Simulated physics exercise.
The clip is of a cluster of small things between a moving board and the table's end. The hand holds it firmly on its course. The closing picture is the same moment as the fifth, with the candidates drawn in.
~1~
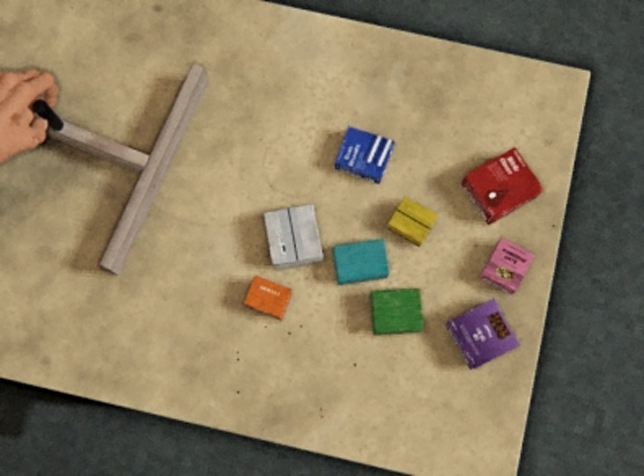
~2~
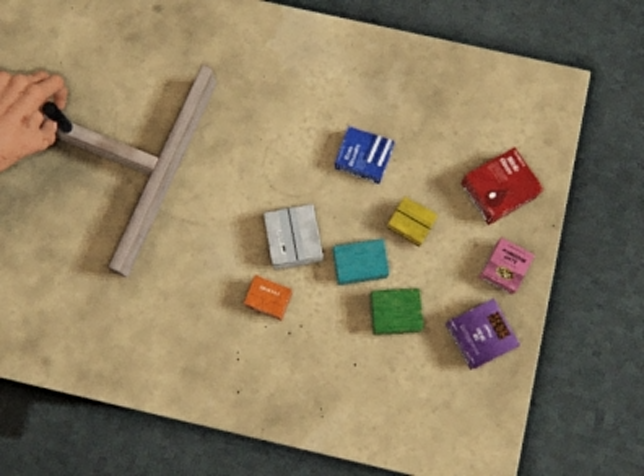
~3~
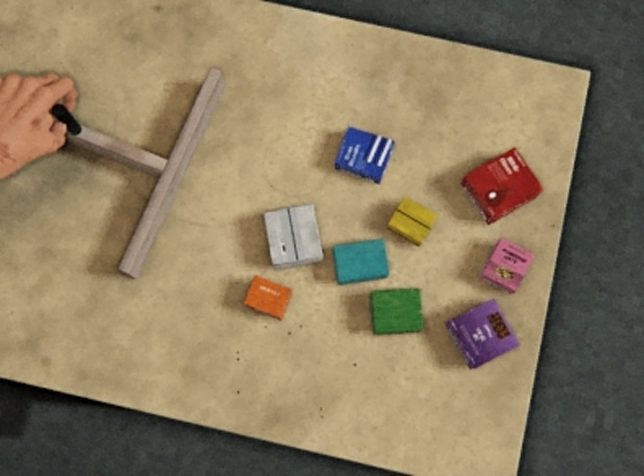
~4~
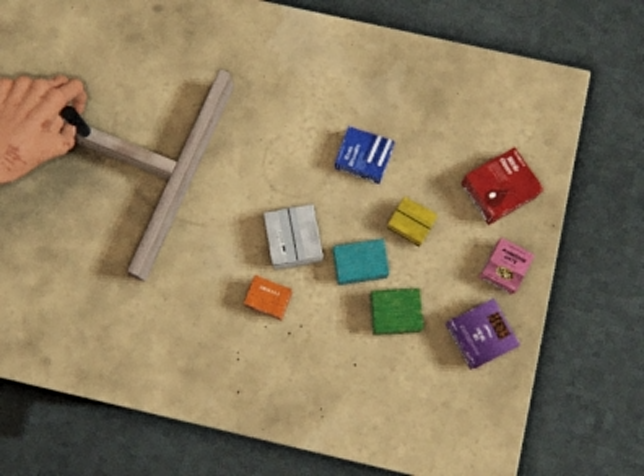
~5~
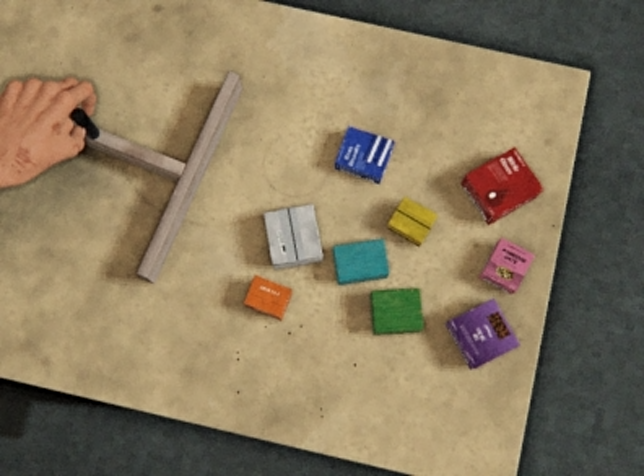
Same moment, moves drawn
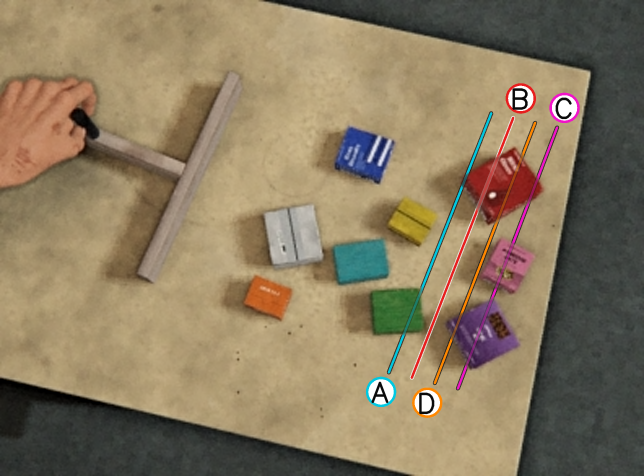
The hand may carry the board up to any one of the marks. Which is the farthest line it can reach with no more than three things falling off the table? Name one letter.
No fourth one falls up to D.
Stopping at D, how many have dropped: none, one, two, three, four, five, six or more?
Two.
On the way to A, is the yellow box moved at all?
Yes.
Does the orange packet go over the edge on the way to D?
By then, no.
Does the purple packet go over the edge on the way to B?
Yes.
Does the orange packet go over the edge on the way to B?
No.
On the marked copy, A at (442, 239); B at (464, 244); C at (509, 254); D at (486, 249).
Taking D. A third of the way, board (295, 196); orange packet (281, 302); turquoise block (367, 264).
Two thirds of the way, board (404, 220); purple packet (499, 345); red box (519, 190).
When it is over, board (488, 239); red box over the edge; purple packet over the edge; two fallen.
As for the rest, A is within the limit but short; B is within the limit but short; C drops five.
